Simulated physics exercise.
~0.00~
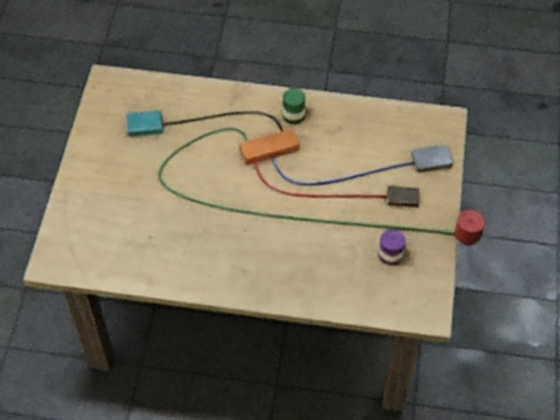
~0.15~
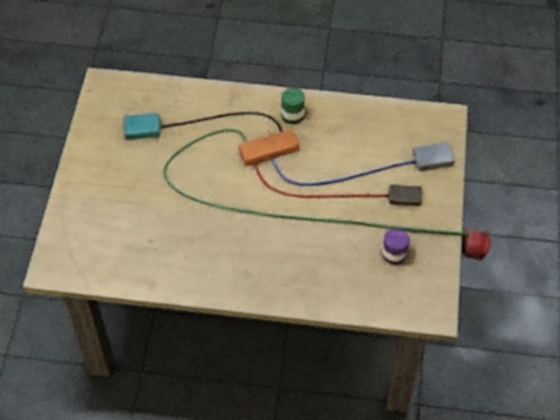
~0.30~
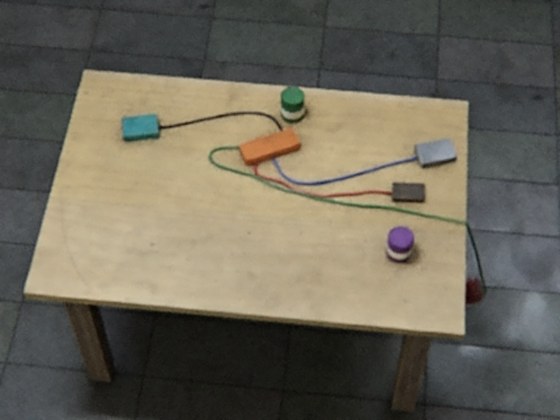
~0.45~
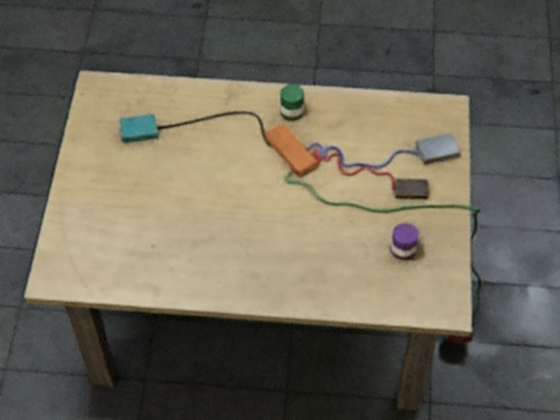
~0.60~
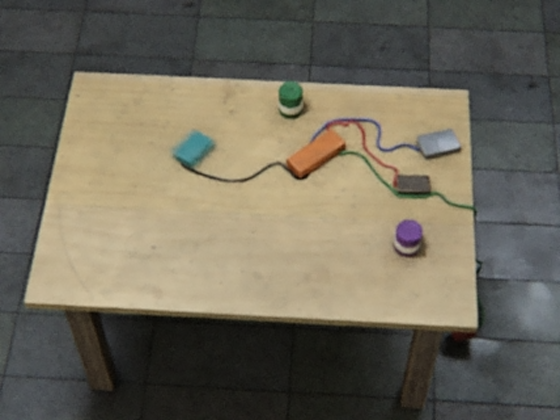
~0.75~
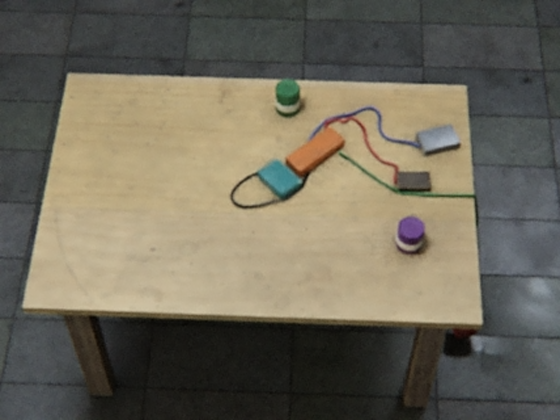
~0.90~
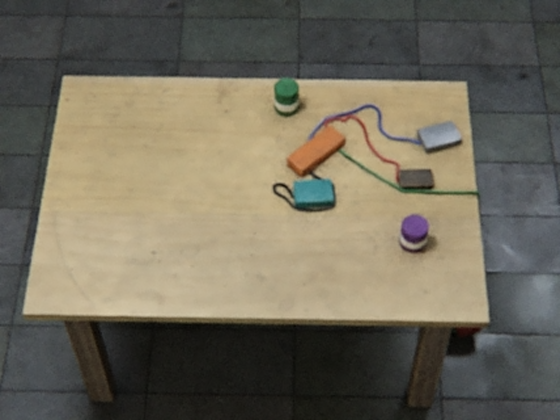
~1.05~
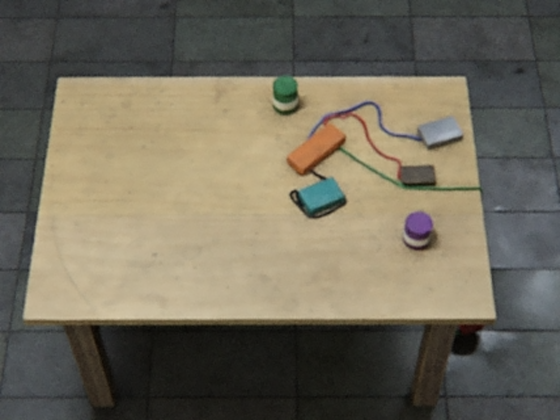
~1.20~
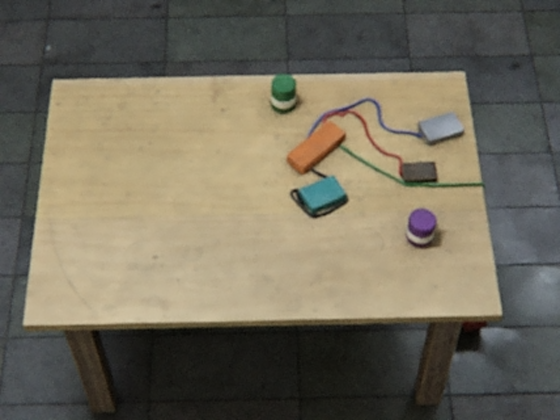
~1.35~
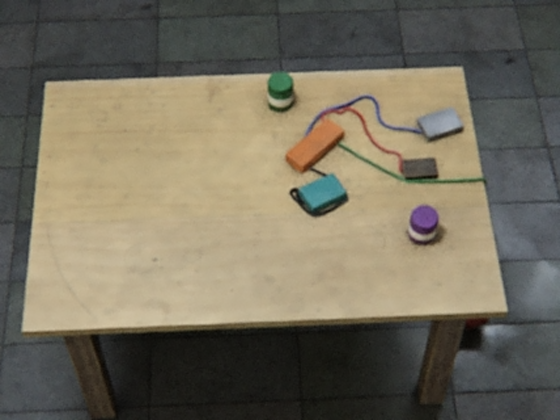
The footage shows a wooden table with small devices cabled to an orange strip as a red cylinder drops off the right edge, trailing its green cable; the strip shifts and turns, then the teal box slides right, settling just below it, while both tins stay put.
